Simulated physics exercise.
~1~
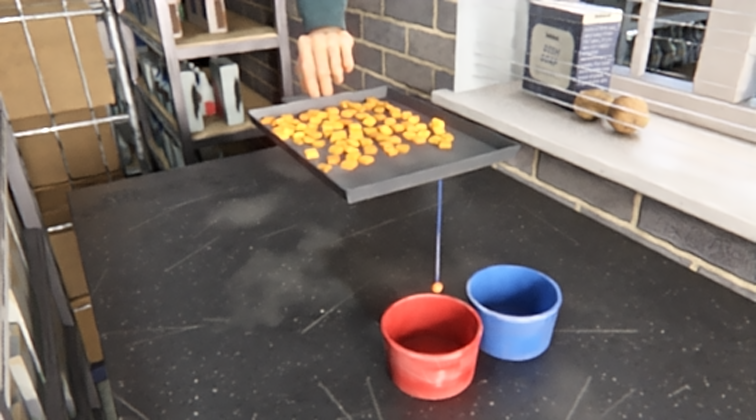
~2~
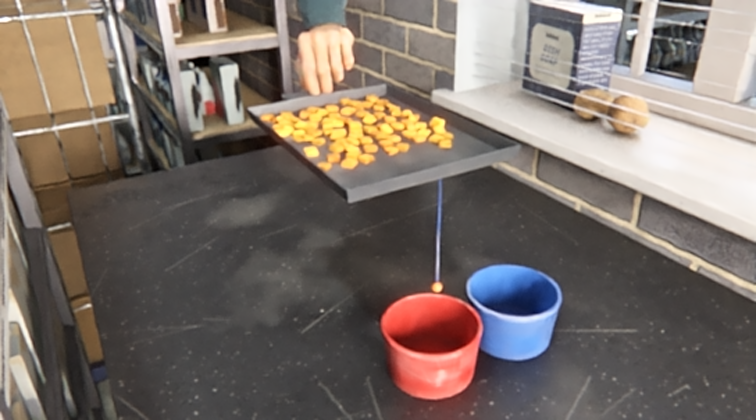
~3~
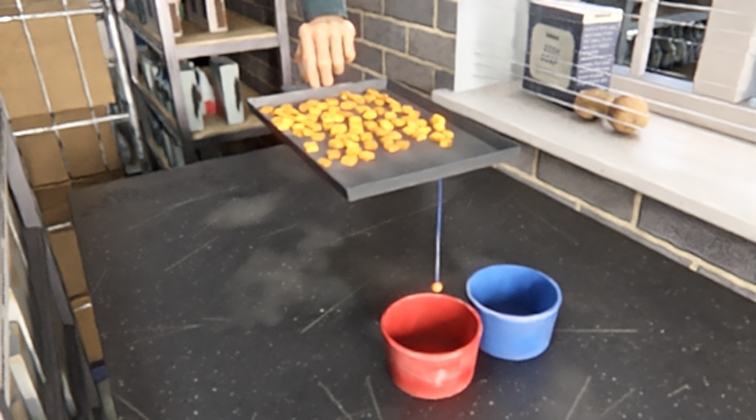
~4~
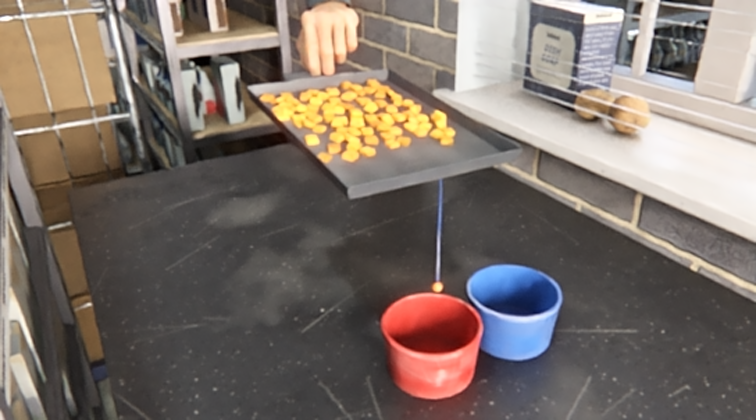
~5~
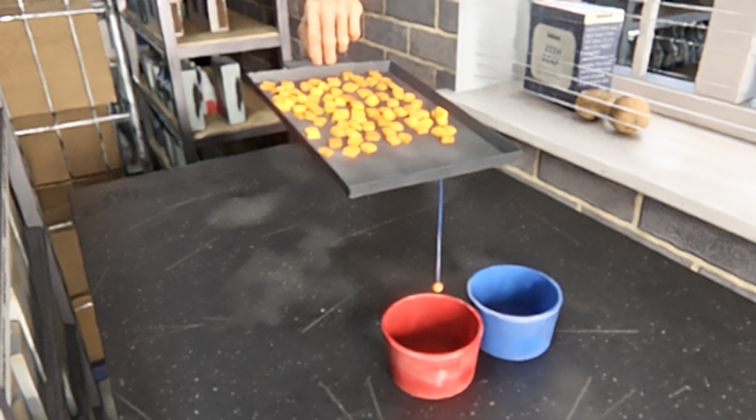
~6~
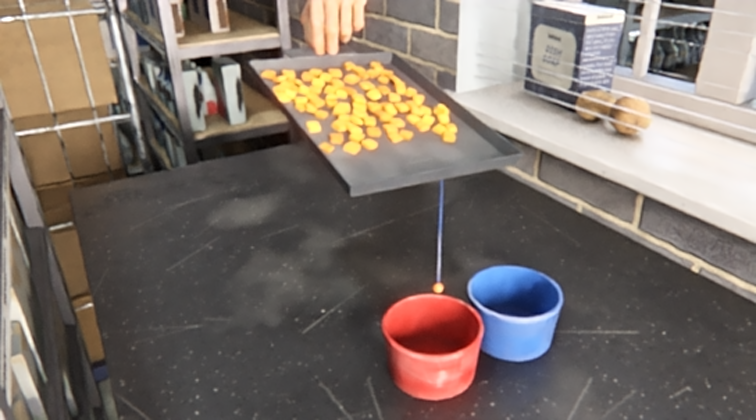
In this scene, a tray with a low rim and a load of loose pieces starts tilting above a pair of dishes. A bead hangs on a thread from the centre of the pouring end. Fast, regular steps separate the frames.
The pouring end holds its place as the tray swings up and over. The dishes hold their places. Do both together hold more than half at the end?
Result: Mostly caught.
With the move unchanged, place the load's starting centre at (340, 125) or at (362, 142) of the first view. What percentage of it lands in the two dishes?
Estimate: 90 % first, 90 % second.
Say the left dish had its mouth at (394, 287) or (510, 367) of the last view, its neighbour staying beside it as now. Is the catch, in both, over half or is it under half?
At place one the minor share; at place two the minor share.
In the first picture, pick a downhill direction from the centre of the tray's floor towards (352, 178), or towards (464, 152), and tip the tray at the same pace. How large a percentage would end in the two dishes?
First case about 0 percent; second case about 60 percent.
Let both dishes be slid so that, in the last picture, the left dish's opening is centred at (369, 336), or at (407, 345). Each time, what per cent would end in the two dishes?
First placement: 30 per cent; second placement: 50 per cent.
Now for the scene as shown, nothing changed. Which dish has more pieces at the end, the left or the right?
The one at right ends up fuller.
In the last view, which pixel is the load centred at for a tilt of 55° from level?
The load's middle is around (469, 150).
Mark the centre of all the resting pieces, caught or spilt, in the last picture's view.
Around (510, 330).
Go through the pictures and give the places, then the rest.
In the first frame, corners of the pouring end at (348, 188) and (516, 145), level; middle of the load at (354, 127), small crackers; left dish at (460, 370); right dish at (543, 332); bead on its thread at (437, 287).
In the second frame, corners of the pouring end at (349, 187) and (516, 145), level; middle of the load at (354, 125).
In the third frame, corners of the pouring end at (349, 186) and (516, 146), tipped barely, lowest at the right corner; middle of the load at (354, 120).
In the fourth frame, corners of the pouring end at (350, 184) and (517, 148), tipped a little, lowest at the right corner; middle of the load at (355, 113).
In the fifth frame, corners of the pouring end at (352, 183) and (518, 150), tipped a little, lowest at the right corner; middle of the load at (356, 105).
In the sixth frame, corners of the pouring end at (353, 183) and (519, 152), tipped a little, lowest at the right corner; middle of the load at (358, 99); left dish at (461, 370); right dish at (544, 333).
Soon, tray tipped steeply; nearly all on the tray; a stray few in the air.
A while on, tray tipped right over; about two thirds on the tray; a small part in the left dish; about a quarter in the right dish; a stray few outside both; a small part in the air.
Towards the end, tray tipped past a quarter turn; about a quarter in the left dish; most in the right dish; a small part outside both.
Finally, tray tipped past a quarter turn; about a quarter in the left dish; most in the right dish; a small part outside both.
